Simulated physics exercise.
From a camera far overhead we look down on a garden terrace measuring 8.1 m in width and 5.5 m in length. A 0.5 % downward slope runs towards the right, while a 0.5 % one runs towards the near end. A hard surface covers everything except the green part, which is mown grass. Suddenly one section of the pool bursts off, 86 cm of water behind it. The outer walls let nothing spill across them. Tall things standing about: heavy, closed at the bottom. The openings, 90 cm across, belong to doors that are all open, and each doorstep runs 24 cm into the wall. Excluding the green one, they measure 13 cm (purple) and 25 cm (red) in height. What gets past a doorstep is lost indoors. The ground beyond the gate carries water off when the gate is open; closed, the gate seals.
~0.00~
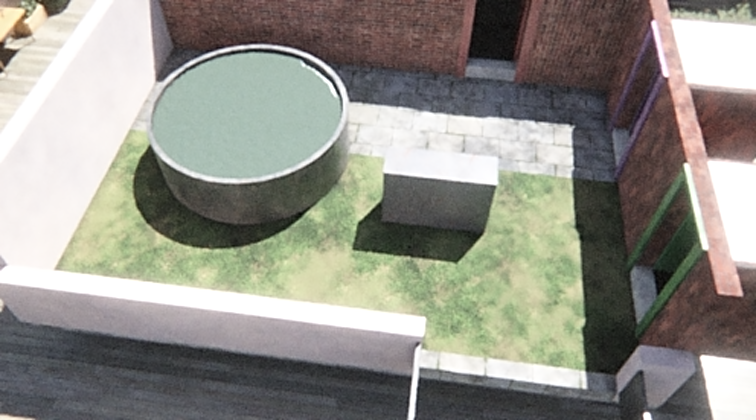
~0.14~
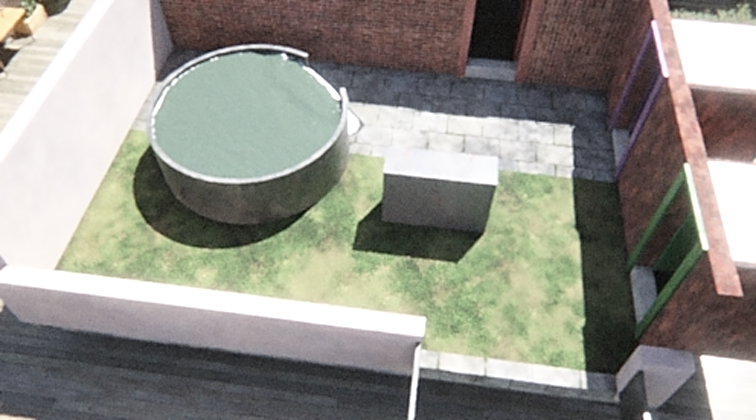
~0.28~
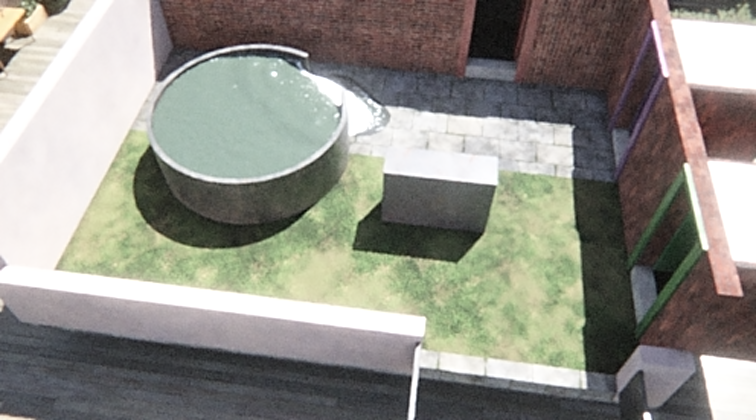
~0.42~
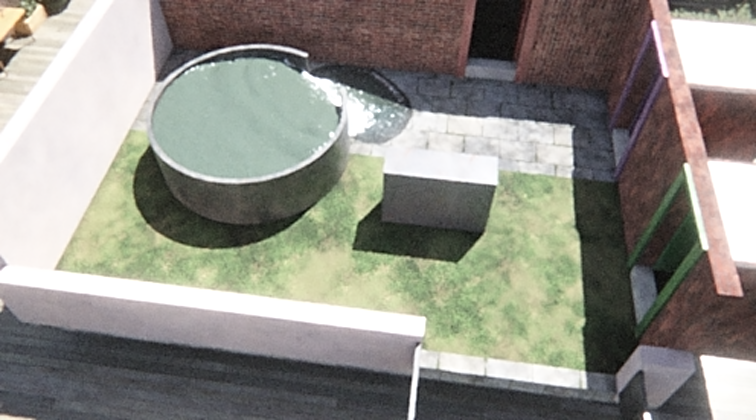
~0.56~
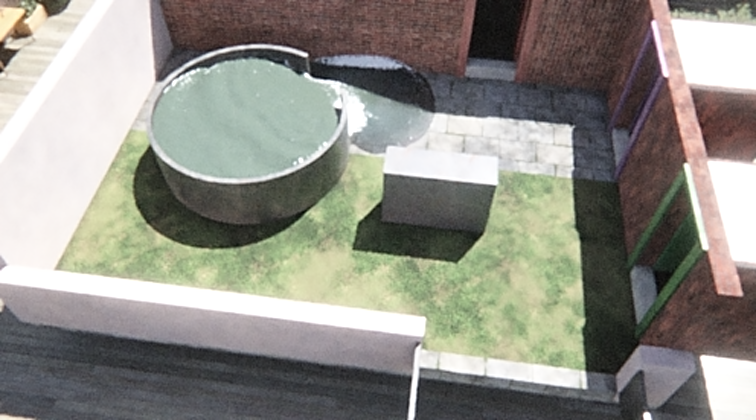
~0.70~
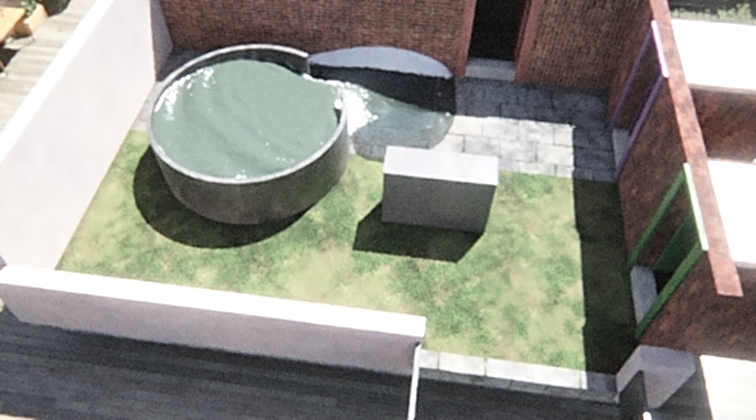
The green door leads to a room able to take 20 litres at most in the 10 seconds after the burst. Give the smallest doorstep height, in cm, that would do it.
I would say 9 cm.
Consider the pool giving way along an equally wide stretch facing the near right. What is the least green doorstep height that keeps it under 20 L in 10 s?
Close to 20 cm at the least.
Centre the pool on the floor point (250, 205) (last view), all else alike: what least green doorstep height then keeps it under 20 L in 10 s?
At least roughly 9.0 cm high.
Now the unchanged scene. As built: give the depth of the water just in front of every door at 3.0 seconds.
Door depths (cm): Purple = 38, red = 18, green = 3.
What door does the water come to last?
The green door comes last.
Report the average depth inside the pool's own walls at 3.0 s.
The mean depth is roughly 49 cm.
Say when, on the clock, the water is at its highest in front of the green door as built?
Peak: Close to 10.0 s.
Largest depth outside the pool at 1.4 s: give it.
Max depth: About 55 cm.
After 1.4 s water covers 25 % of the floor, deepest (55 cm) near (360, 69); it has not reached the green door.
After 3.0 s water covers 45 % of the floor, deepest (45 cm) near (589, 105); it has not reached the green door.
After 10.0 s water covers 100 % of the floor, deepest (16 cm) near (604, 151); 13 cm at the green door, 0 litres in over its 21 cm doorstep.
At the green door as built, the water arrived by 3.1 s and peaked near 13 cm at 9.8 s.
Run again over the same 10 s with other heights there, 33 litres in over 8 cm, 9 litres over 10.5 cm. The limit of 20 litres is kept from about 9 cm up.
